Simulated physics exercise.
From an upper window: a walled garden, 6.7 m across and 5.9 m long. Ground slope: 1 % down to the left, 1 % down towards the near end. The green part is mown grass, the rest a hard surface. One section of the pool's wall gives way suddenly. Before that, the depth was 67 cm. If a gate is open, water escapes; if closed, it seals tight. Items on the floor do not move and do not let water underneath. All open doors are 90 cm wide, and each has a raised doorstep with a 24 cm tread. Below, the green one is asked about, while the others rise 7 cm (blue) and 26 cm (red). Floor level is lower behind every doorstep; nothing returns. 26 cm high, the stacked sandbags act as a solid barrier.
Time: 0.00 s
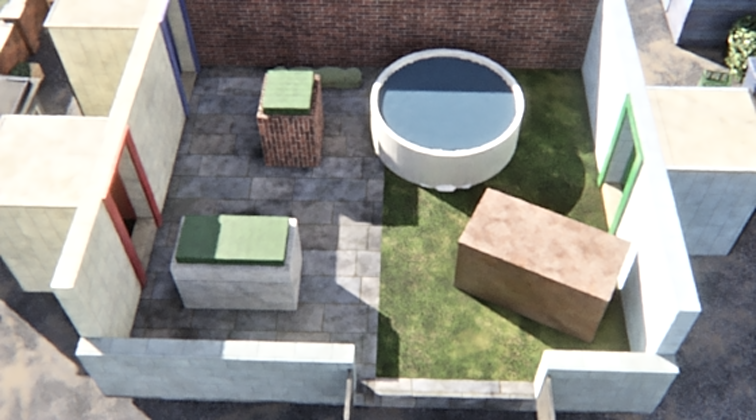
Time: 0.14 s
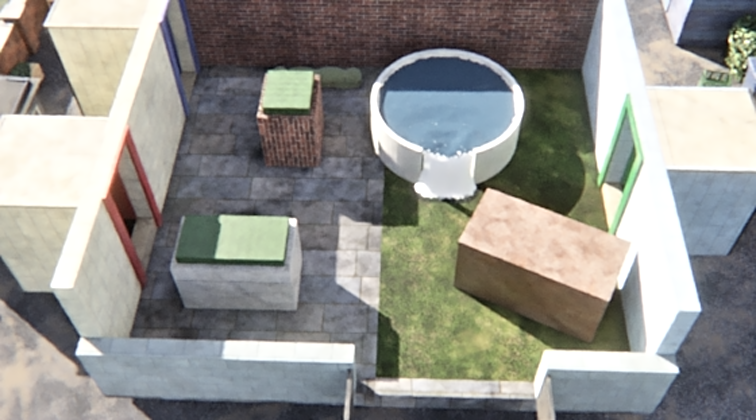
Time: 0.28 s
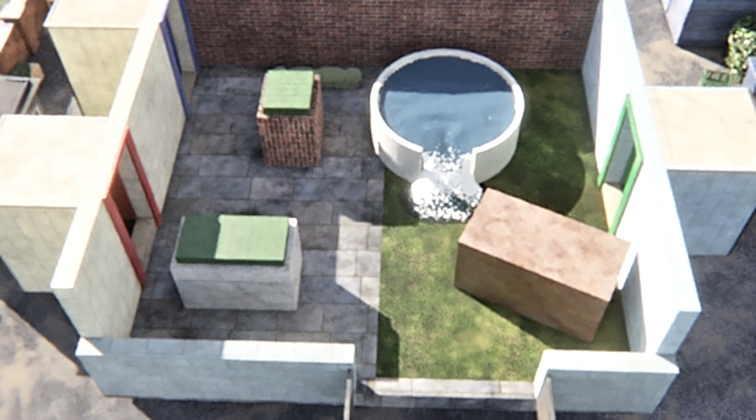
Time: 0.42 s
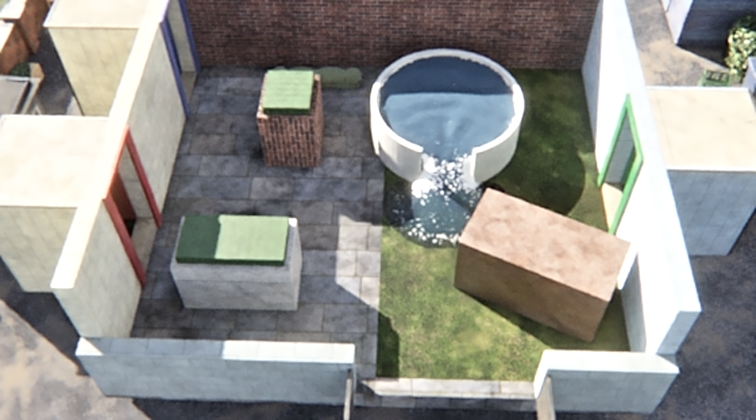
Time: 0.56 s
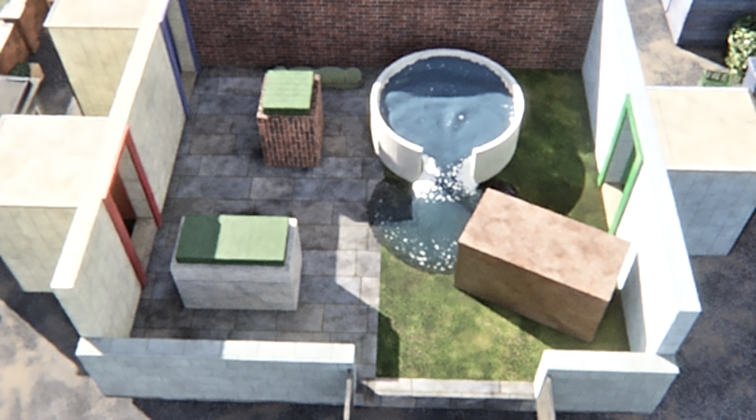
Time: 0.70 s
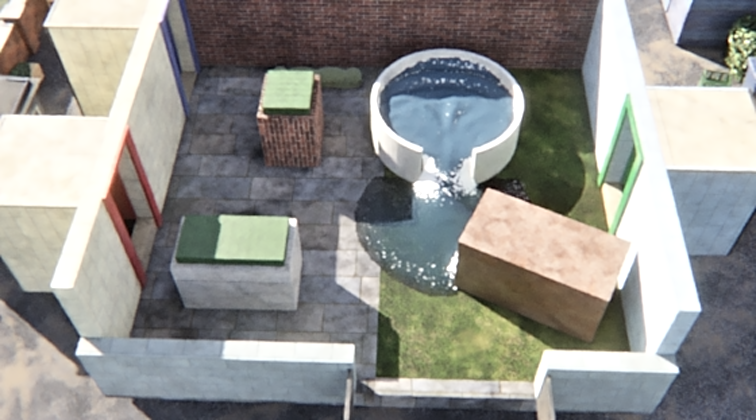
Walled garden from above, water pouring through a gap in a round pool's wall and spreading across grass and paving.
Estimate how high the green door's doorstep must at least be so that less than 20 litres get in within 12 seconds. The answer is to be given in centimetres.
I would say at least 6.5 cm.
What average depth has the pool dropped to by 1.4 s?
Some 50 cm.
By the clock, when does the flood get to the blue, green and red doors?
Times - blue 6.5 seconds, green 2.0 seconds, red 3.2 seconds.
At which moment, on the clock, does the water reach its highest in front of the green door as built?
That happens close to 2.4 s on the clock.
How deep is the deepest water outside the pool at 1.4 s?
About 36 cm at most.
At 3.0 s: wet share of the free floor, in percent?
Approximately 45 %.
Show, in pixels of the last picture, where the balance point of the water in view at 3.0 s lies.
The water is centred near (430, 191).
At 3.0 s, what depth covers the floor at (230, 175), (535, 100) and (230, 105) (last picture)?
Around 0 cm, 0 cm and 0 cm.
After 1.4 s water covers 25 % of the floor, deepest (36 cm) near (474, 243); it has not reached the green door.
After 3.0 s water covers 45 % of the floor, deepest (24 cm) near (474, 243); 9 cm at the green door, 0 litres in over its 14 cm doorstep.
After 12.0 s water covers 95 % of the floor, deepest (10 cm) near (122, 370); 5 cm at the green door, 0 litres in over its 14 cm doorstep.
At the green door as built, the water arrived by 2.0 s and peaked near 10 cm at 2.4 s.
Run again over the same 12 s with other heights there, 33 litres in over 5.5 cm, 13 litres over 7 cm. The limit of 20 litres is kept from about 6.5 cm up.
